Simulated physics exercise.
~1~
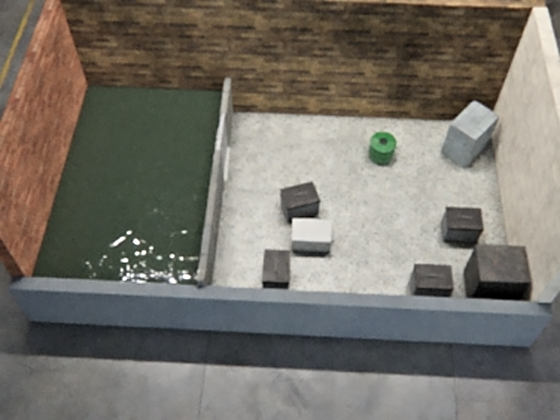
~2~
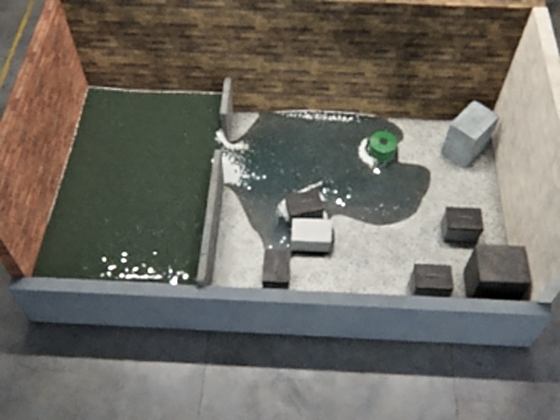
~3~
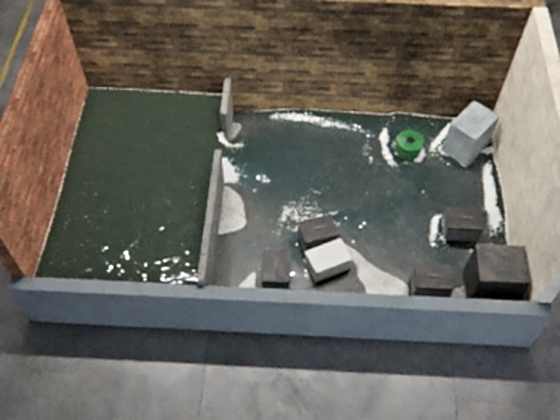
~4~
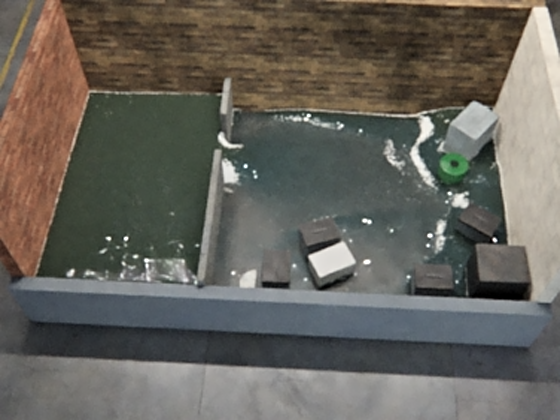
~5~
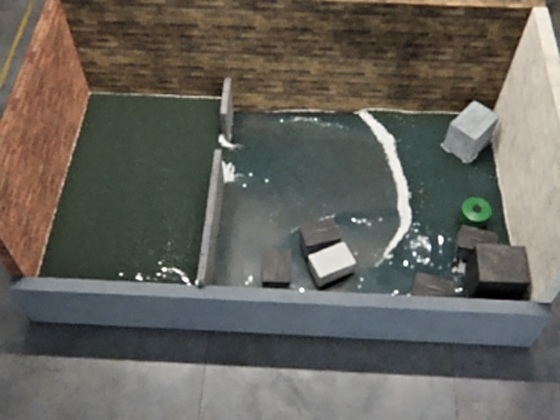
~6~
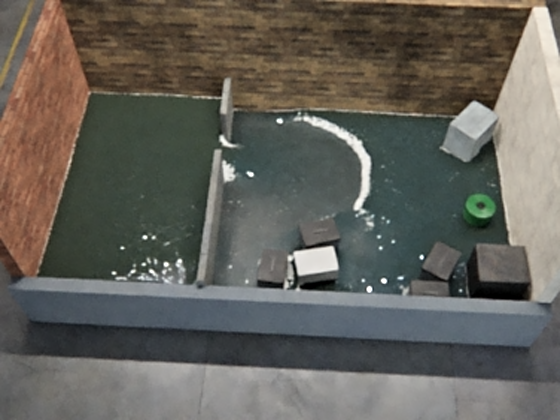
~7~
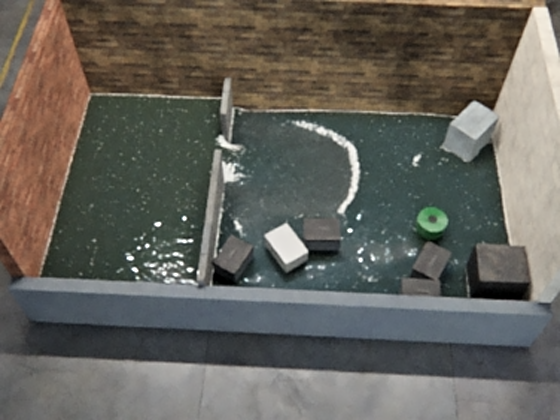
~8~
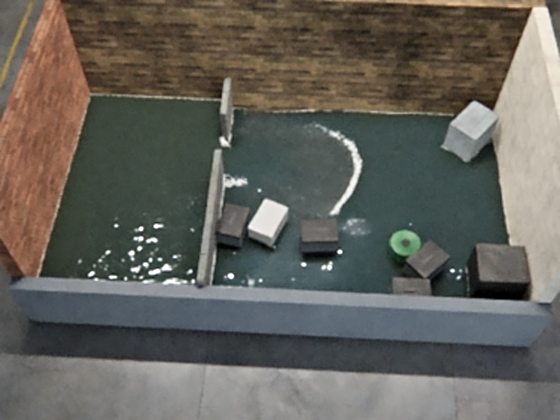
Dark green water fills the left room of a walled two-room box seen from above, while the pale right room holds a green tub, a large grey block, a white box and several dark boxes. Water bursts through a gap in the dividing wall and spreads around the tub and boxes until it covers the floor. The tub drifts right, then down, as a white foam line curves across the water. The white box turns and drifts left with some dark boxes, and the tub swings back left. It ends afloat beside dark boxes at the lower right.
